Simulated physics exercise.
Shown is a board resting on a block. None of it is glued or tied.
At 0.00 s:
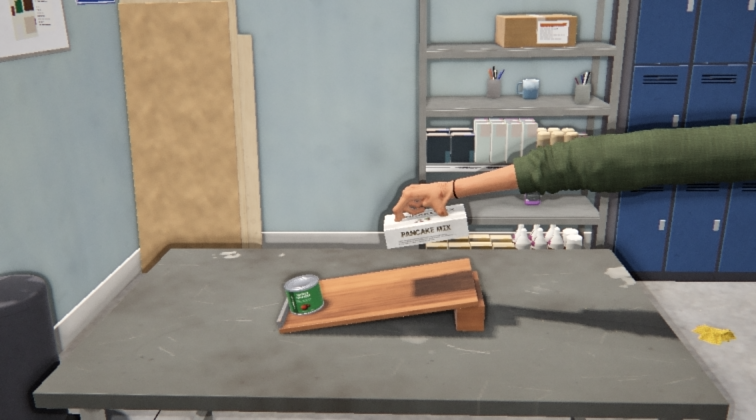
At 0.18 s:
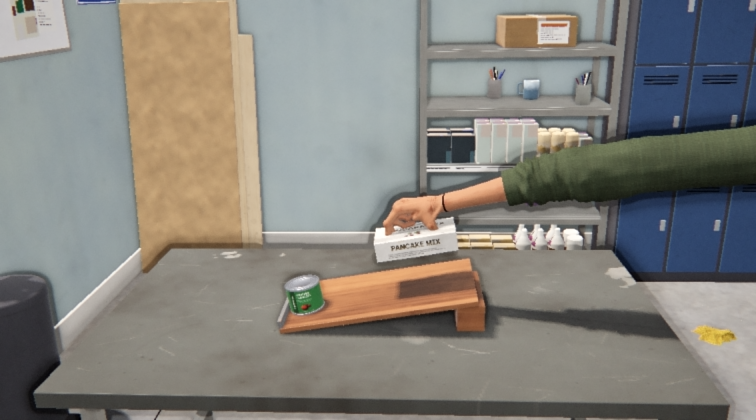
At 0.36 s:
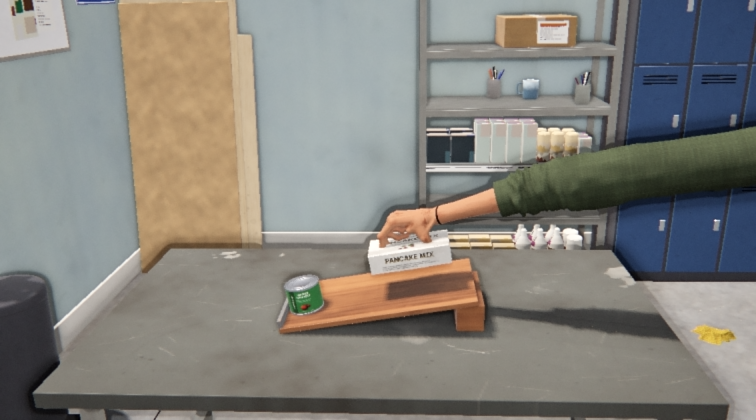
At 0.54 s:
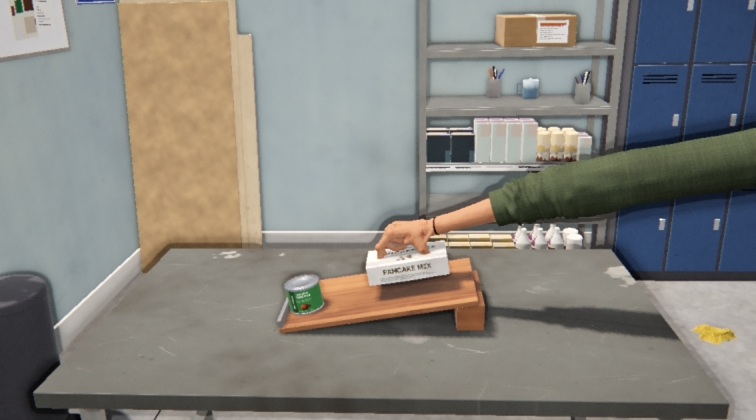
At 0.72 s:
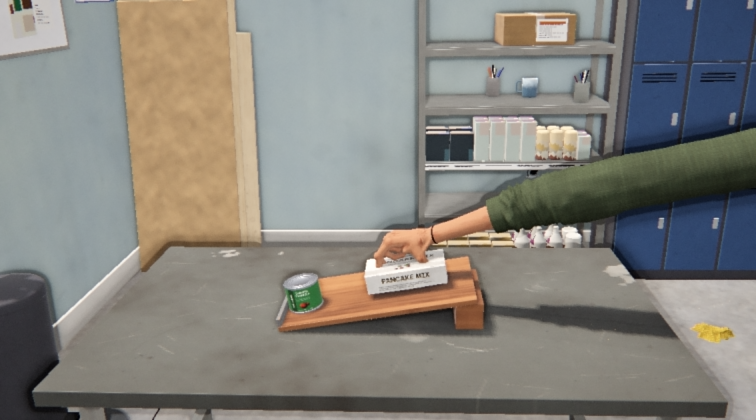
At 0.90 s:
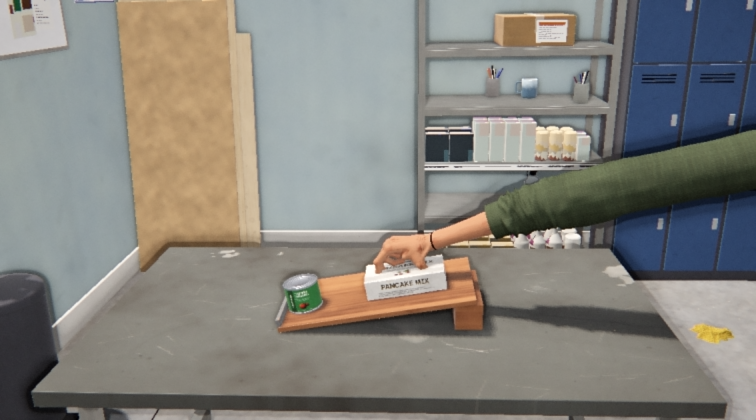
The clip opens on a wooden board propped on a block atop a gray table, a green can near its lower left end, while a green-sleeved arm holds a white pancake mix box above. The hand lowers the box, drifting slightly left, and sets it on the board, still gripping it.
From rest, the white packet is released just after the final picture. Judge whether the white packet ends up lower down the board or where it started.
The slope does not move it.
Around 1.10 s, nothing moves.
Around 1.40 s, white packet resting near (406, 277).
Finally (1.9 s), both still in place. Final places as the last picture's camera would see them, white packet near (406, 277). The white packet keeps its place.
